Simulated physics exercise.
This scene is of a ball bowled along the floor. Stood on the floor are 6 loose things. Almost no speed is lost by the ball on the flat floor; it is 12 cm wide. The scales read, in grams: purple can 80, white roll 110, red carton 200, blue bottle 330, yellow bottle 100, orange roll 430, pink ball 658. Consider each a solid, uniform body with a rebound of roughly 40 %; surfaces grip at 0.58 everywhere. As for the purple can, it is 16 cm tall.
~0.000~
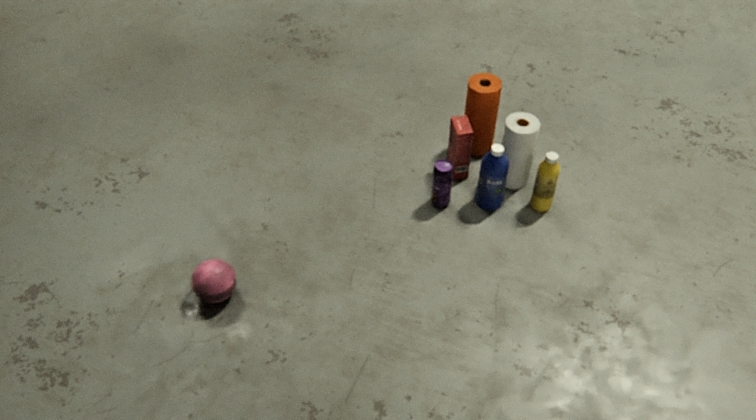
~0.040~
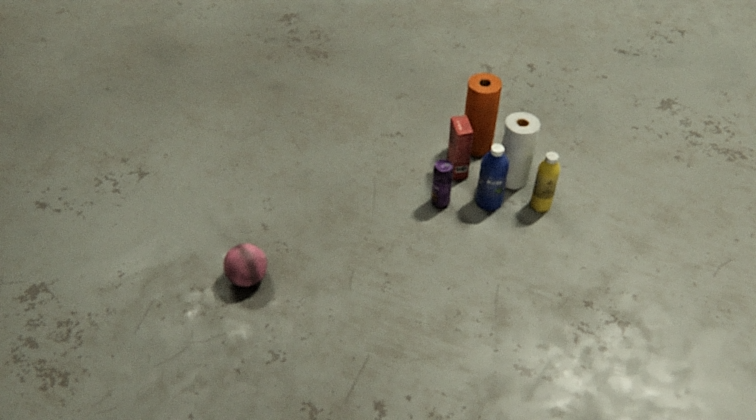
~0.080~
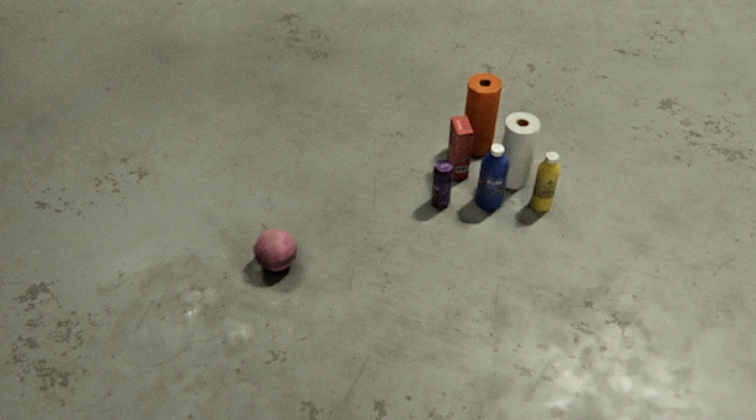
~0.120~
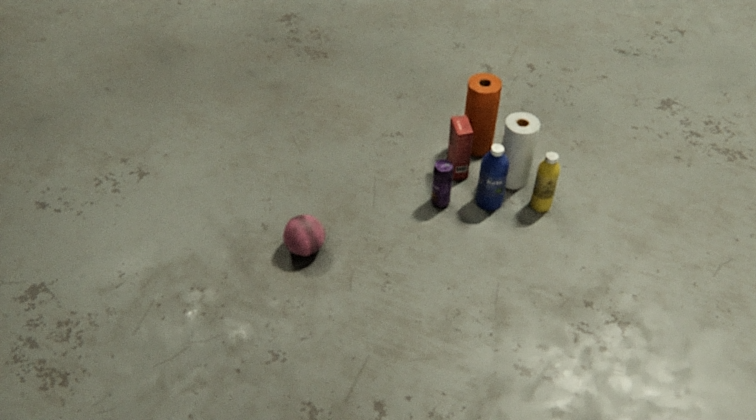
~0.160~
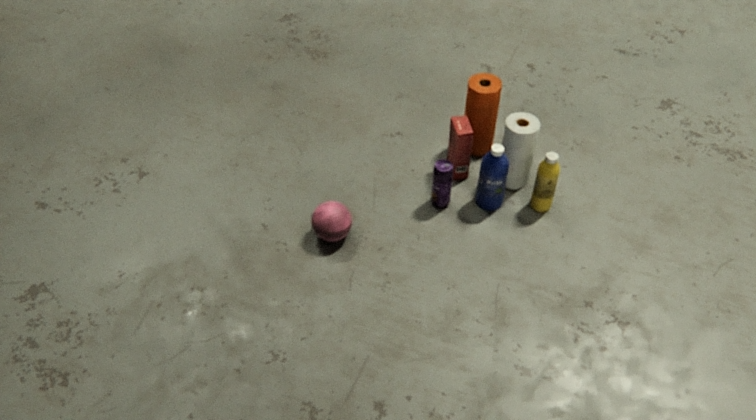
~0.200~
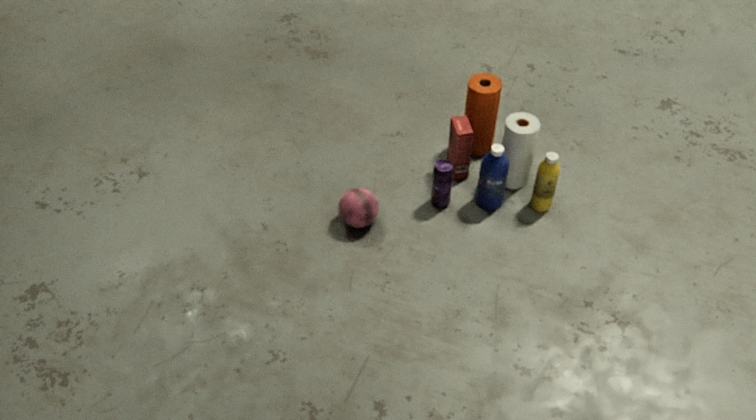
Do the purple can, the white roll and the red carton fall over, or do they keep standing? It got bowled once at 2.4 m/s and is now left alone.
Purple can: Falls over; white roll: Keeps standing; red carton: Falls over.
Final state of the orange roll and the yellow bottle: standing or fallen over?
Here's how it ends: The orange roll comes down, and the yellow bottle never goes down.
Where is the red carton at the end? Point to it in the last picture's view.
About (556, 128).
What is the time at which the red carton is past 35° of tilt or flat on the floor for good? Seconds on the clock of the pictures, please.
Near 0.6 s on the clock.
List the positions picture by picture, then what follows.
In the first picture, 0 cm rolled; pink ball (214, 281); purple can (442, 184); white roll (517, 152); red carton (460, 148).
In the second picture, 9 cm rolled; pink ball (245, 265); orange roll (481, 116).
In the third picture, 19 cm rolled; pink ball (275, 250); yellow bottle (546, 181).
In the fourth picture, 28 cm rolled; pink ball (304, 235); blue bottle (493, 176).
In the fifth picture, 38 cm rolled; pink ball (332, 221); orange roll (481, 116).
In the sixth picture, 47 cm rolled; pink ball (359, 208); purple can (442, 184); white roll (517, 152); red carton (460, 148).
After 0.40 s, 85 cm rolled; pink ball near (453, 152); purple can leaning 16° near (467, 189); red carton leaning 5° near (488, 136); orange roll leaning 5°.
After 0.60 s, 93 cm rolled; pink ball near (468, 142); red carton leaning 48° near (532, 122); purple can leaning 49° near (472, 206); orange roll leaning 35°.
After 0.80 s, 101 cm rolled; pink ball near (480, 130); red carton on its side near (555, 127); purple can on its side near (477, 229); orange roll on its side.
After 1.70 s, 117 cm rolled; pink ball near (502, 102); red carton on its side near (556, 128); purple can on its side near (468, 235); orange roll on its side.
At rest (4.0 s), tipped over on the floor, purple can, red carton and orange roll; the other 3 in place, give or take 8 cm. Seen from the same camera at the end, purple can near (464, 237), white roll near (517, 152).
